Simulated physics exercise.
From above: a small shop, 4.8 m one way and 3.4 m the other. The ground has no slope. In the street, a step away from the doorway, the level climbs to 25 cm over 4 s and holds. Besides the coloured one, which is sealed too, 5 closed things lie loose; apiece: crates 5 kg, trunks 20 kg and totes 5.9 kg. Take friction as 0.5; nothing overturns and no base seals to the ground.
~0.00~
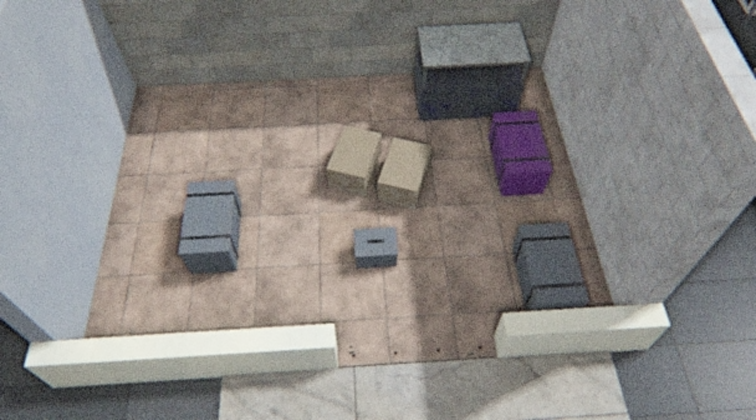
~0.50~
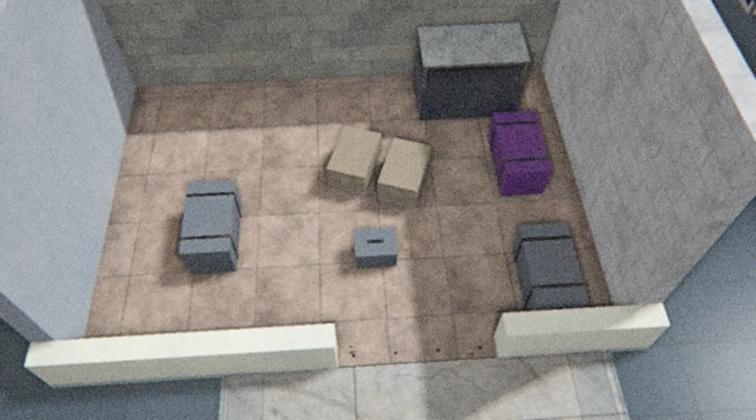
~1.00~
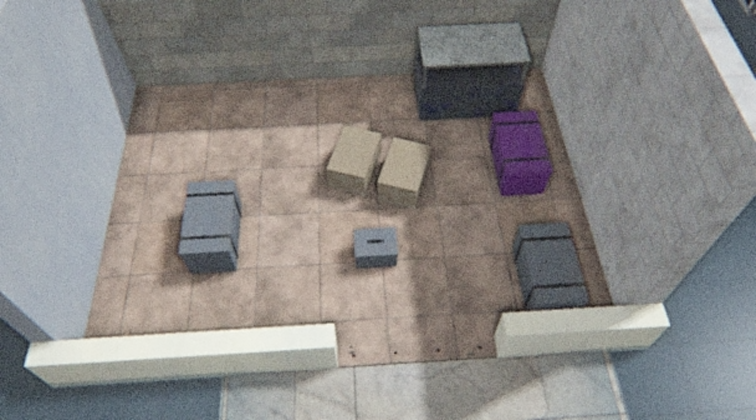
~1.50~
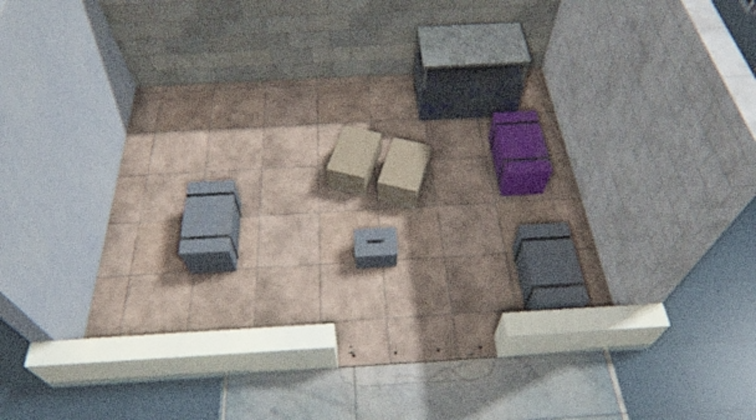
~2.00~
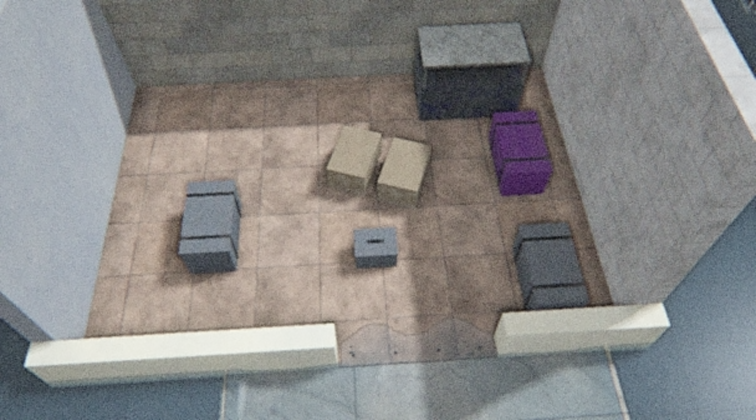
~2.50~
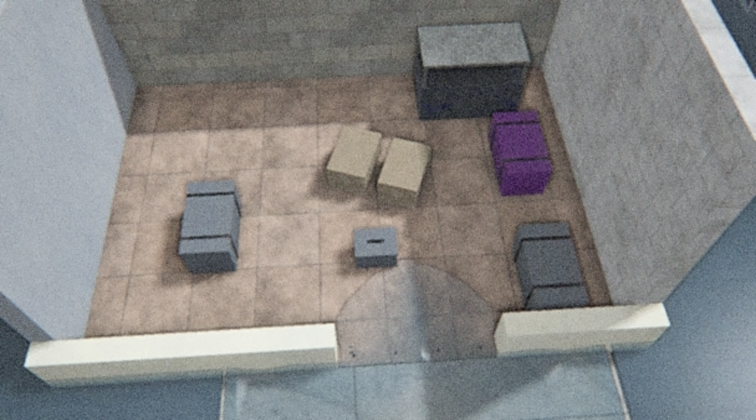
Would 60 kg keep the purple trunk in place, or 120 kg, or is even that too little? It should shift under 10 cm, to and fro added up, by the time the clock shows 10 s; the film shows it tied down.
For it, the lower weight is enough.
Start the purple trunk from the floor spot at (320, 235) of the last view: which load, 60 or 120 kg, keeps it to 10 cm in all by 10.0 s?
The smaller is enough.
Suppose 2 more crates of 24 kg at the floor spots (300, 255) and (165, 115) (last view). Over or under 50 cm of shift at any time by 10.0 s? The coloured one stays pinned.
In that order: Less, over.
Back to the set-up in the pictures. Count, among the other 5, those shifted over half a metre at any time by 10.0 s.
That makes 4.
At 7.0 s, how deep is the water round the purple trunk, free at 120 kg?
Roughly 11 cm.
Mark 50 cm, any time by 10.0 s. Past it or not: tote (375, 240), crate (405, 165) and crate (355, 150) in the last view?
In turn: More, past it, past it.
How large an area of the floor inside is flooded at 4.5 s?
About 7.0 m2.
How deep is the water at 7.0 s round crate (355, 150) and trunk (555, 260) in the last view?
About 11 and 5 cm.
After 3.5 s the purple trunk would be 0 cm from its start with 60 kg and 0 cm from its start with 120 kg; 0 cm of water round it then.
After 4.5 s the purple trunk would be 0 cm from its start with 60 kg and 0 cm from its start with 120 kg; 4 cm of water round it then.
After 7.0 s the purple trunk would be 0 cm from its start with 60 kg and 0 cm from its start with 120 kg; 11 cm of water round it then.
After 10.0 s the purple trunk would be 0 cm from its start with 60 kg and 0 cm from its start with 120 kg; 13 cm of water round it then.
